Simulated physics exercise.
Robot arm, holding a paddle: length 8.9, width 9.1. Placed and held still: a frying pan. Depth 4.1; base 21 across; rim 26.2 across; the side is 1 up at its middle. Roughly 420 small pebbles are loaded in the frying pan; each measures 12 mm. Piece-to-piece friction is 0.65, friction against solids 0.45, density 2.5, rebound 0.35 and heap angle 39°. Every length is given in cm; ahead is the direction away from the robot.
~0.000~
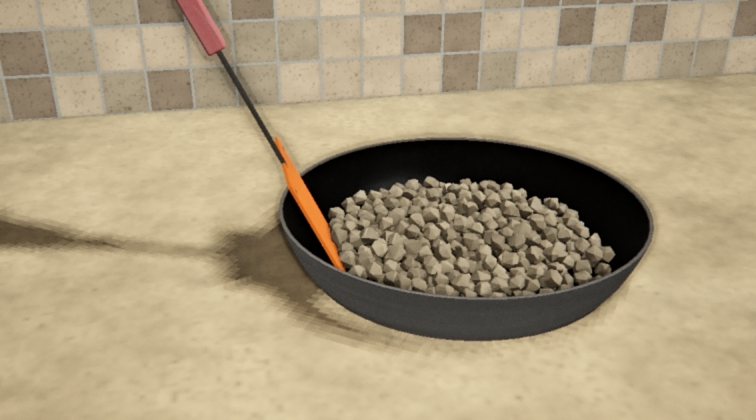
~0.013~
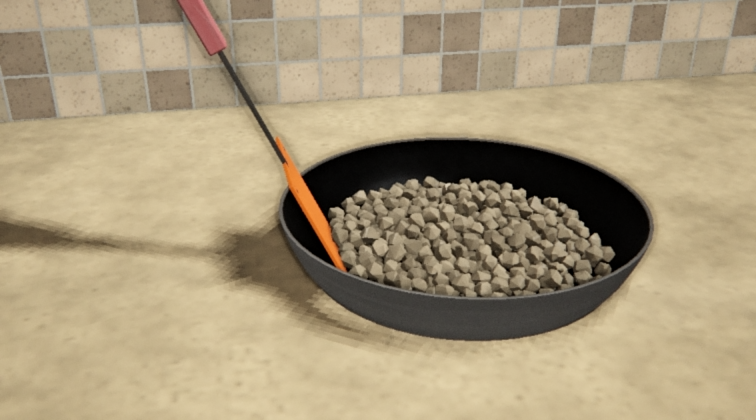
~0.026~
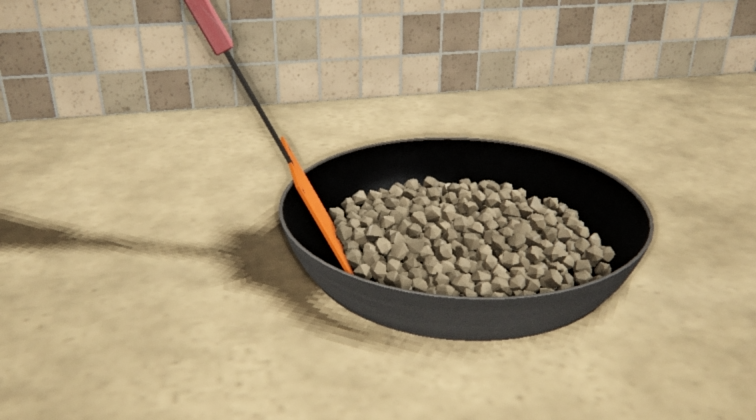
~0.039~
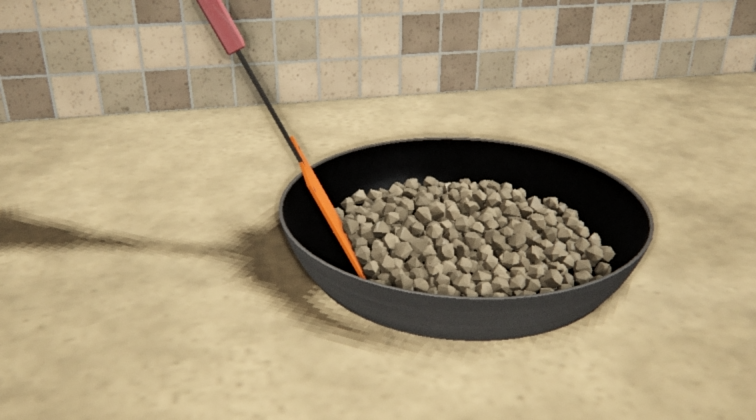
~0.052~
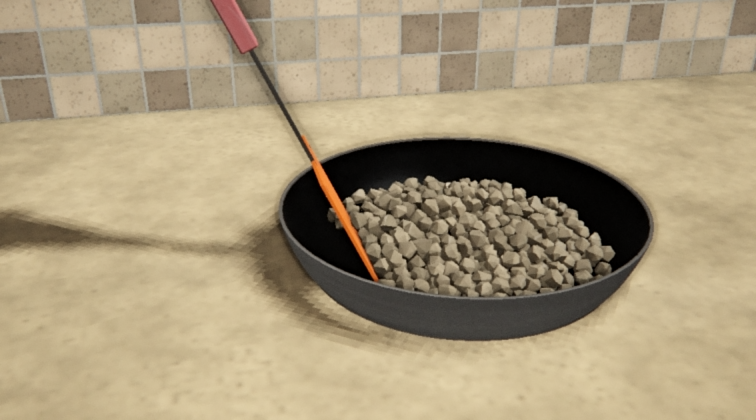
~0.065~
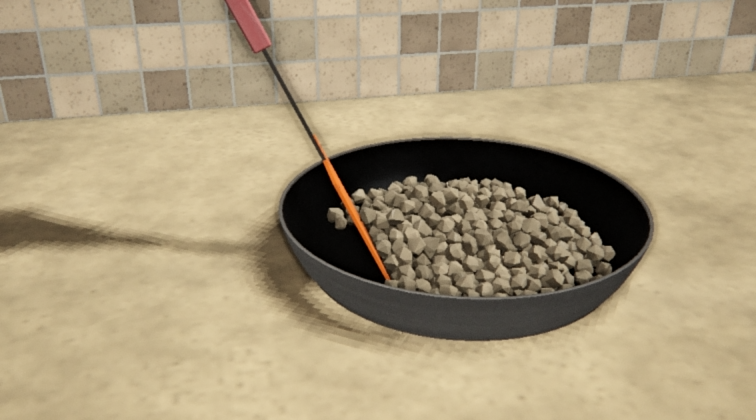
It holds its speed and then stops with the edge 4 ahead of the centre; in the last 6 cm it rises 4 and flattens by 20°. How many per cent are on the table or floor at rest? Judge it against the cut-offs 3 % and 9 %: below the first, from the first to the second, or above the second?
Below 3 %.
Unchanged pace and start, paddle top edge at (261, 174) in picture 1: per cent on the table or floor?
Near 0 in a hundred.
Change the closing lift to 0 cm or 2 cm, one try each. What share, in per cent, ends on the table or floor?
Close to 0 and 0 percent respectively.
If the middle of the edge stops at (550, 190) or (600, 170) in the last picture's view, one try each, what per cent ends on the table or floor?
The two tries give near 5 and near 30 in a hundred.
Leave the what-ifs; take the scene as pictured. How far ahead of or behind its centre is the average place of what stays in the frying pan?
Forward offset: Roughly 4.5 cm.
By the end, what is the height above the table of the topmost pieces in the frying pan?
About 5.0 cm.
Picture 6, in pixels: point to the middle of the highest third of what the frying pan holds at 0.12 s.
Near (492, 221).
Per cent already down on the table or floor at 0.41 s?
Some 0 per cent of the load.
By 0.12 s, sloping 65°, highest piece 5 above the table; 421 in the frying pan.
By 0.18 s, sloping 55°, highest piece 6 above the table; 421 in the frying pan.
By 0.41 s, sloping 45°, highest piece 5 above the table; 421 in the frying pan.
By 1.46 s, sloping 45°, highest piece 4 above the table; 421 in the frying pan.
Final count, 421 in the frying pan. That is 0 % on the table or floor.
